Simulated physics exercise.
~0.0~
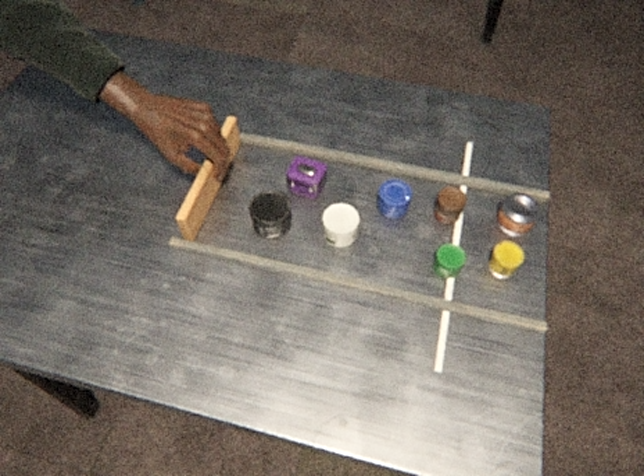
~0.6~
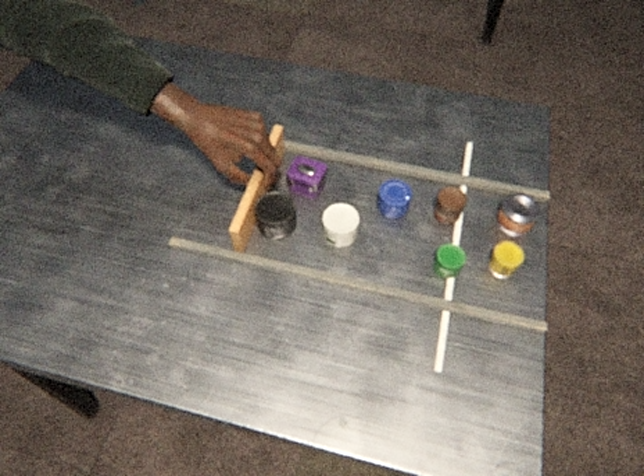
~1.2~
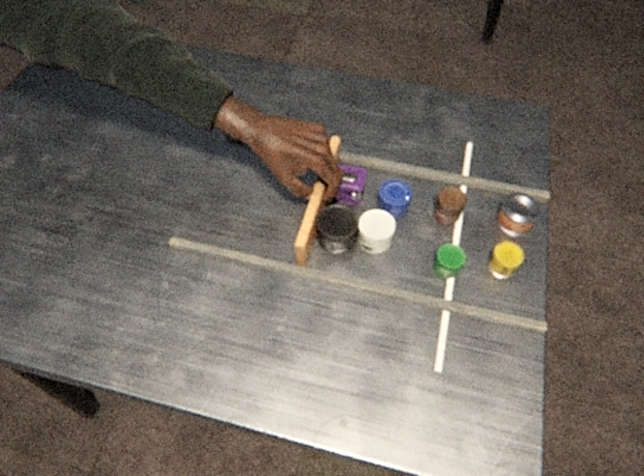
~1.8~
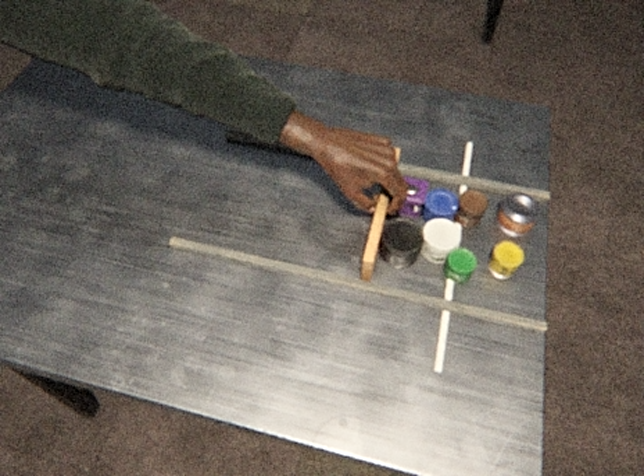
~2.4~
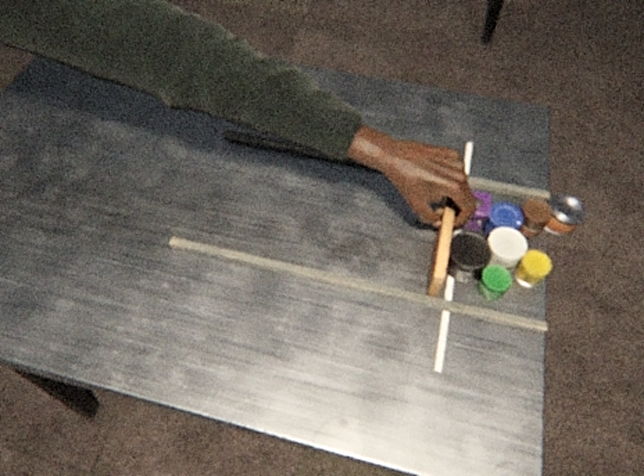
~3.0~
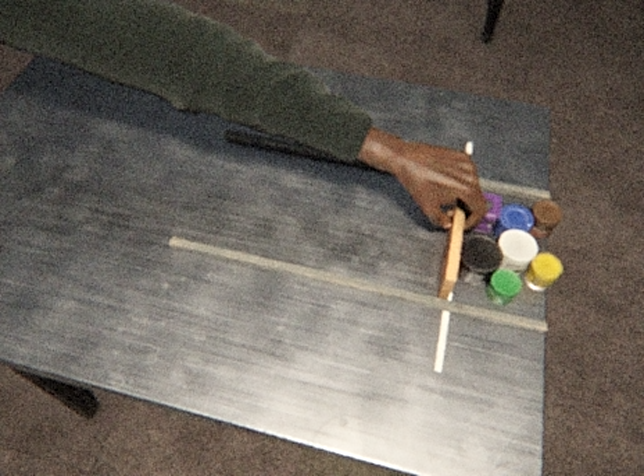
A hand in a dark green sleeve grips an upright wooden board on a dark tabletop, seen from above at an angle, with brown carpet beyond. Two rails run toward the right edge, and between them sit small black, white, purple, blue, brown, green and yellow items and an orange tin, near a pale strip crossing the rails. The hand slides the board right, gathering the black tub, then the purple case and white tub, then the rest. The bunched items crowd the edge, and the orange tin tips over it and disappears. The board halts by the strip, the others still clustered at the edge.
